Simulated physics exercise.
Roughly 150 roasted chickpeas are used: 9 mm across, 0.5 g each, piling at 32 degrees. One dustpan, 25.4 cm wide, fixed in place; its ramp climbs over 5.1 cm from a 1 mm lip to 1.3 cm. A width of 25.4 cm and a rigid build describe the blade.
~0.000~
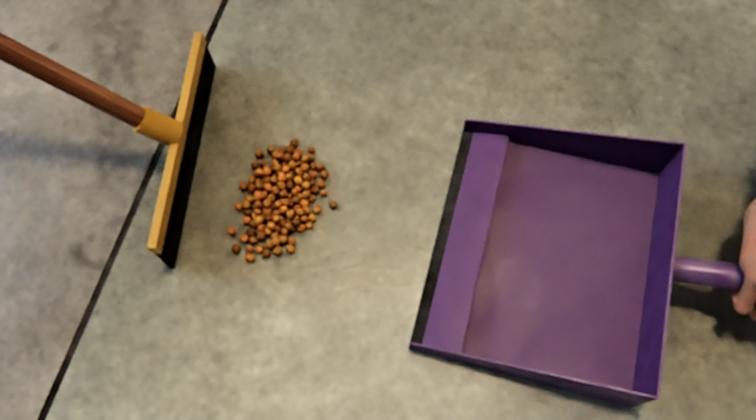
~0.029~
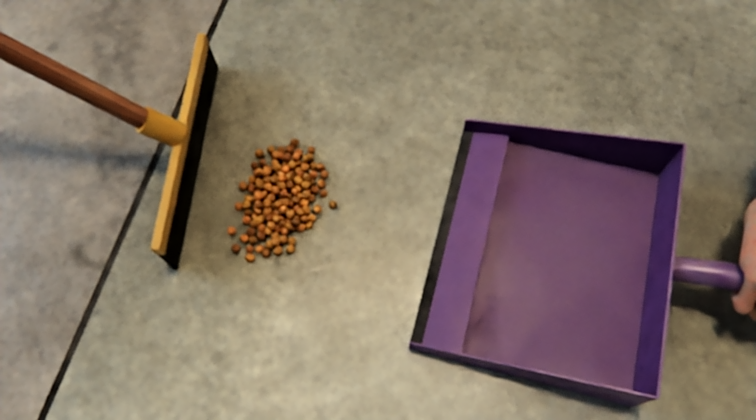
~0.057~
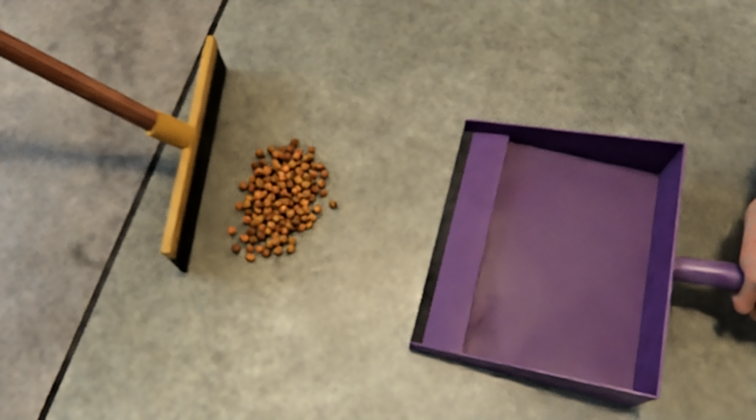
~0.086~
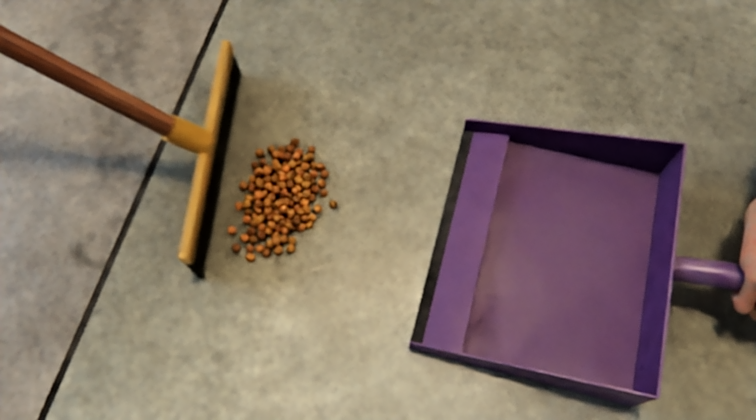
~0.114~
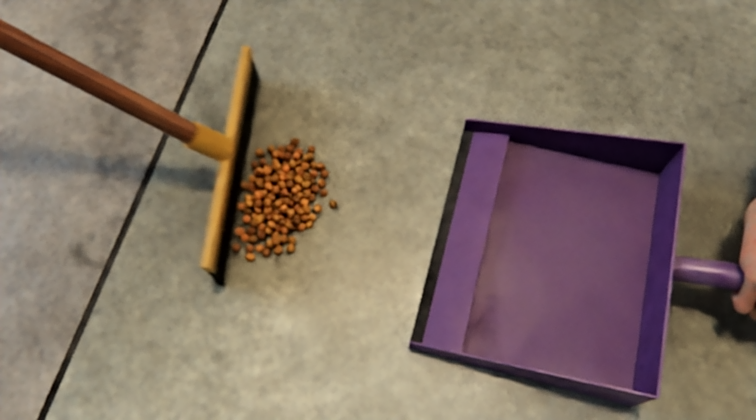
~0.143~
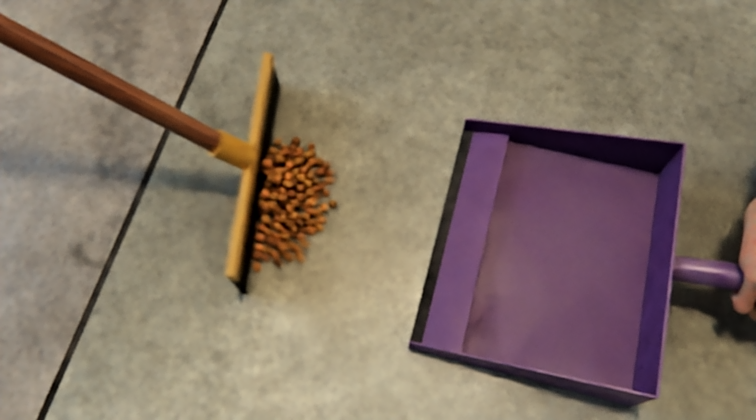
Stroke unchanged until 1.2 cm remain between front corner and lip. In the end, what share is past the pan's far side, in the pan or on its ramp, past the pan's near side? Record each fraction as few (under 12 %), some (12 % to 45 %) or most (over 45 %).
Recorded: Past the pan's far side few; in the pan or on its ramp most; past the pan's near side few.
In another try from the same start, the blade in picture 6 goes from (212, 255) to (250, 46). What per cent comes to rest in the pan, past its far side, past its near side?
That ends as pan 40, far 5, and near 0.
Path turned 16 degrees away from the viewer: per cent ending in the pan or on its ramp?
Result: Close to 55 %, ramp counted.
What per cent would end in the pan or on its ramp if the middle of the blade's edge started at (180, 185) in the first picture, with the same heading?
Roughly 50 percent would end up there.
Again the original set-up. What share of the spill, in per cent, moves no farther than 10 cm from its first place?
0 %.
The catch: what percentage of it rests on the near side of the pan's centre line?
60 per cent.
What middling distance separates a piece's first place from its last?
Near 18 cm.
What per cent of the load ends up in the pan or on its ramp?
Roughly 55 %.
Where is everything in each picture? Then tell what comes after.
In the first picture, blade from (156, 248) to (201, 42), moved 0.0 cm, 0 of the pieces shifted so far; middle of the pieces at (280, 194); pan at (559, 261).
In the second picture, blade from (159, 249) to (204, 42), moved 0.4 cm, 0 of the pieces shifted so far; middle of the pieces at (280, 194).
In the third picture, blade from (169, 253) to (213, 45), moved 1.5 cm, 0 of the pieces shifted so far; middle of the pieces at (280, 194).
In the fourth picture, blade from (187, 259) to (228, 49), moved 3.4 cm, 0 of the pieces shifted so far; middle of the pieces at (280, 194).
In the fifth picture, blade from (209, 267) to (248, 55), moved 5.8 cm, 1 of the pieces shifted so far; middle of the pieces at (280, 194).
In the sixth picture, blade from (233, 276) to (269, 62), moved 8.5 cm, 138 of the pieces shifted so far; middle of the pieces at (287, 201); pan at (559, 261). Its pace works out near 0.91 m/s, heading 5 degrees towards the viewer's side.
After 0.25 s, middle of the blade 10 cm from the lip; 0 % over the lip, far side 0 %, near side 0 %.
Then, at 0.32 s, middle of the blade 5 cm from the lip; 5 % over the lip, far side 0 %, near side 0 %.
After 0.53 s, middle of the blade 4 cm from the lip; 55 % over the lip, far side 5 %, near side 0 %.
By 1.1 s all is still; far side 5 %, pan 55 %, near side 0 %, in front of the lip or behind the blade 40 %.
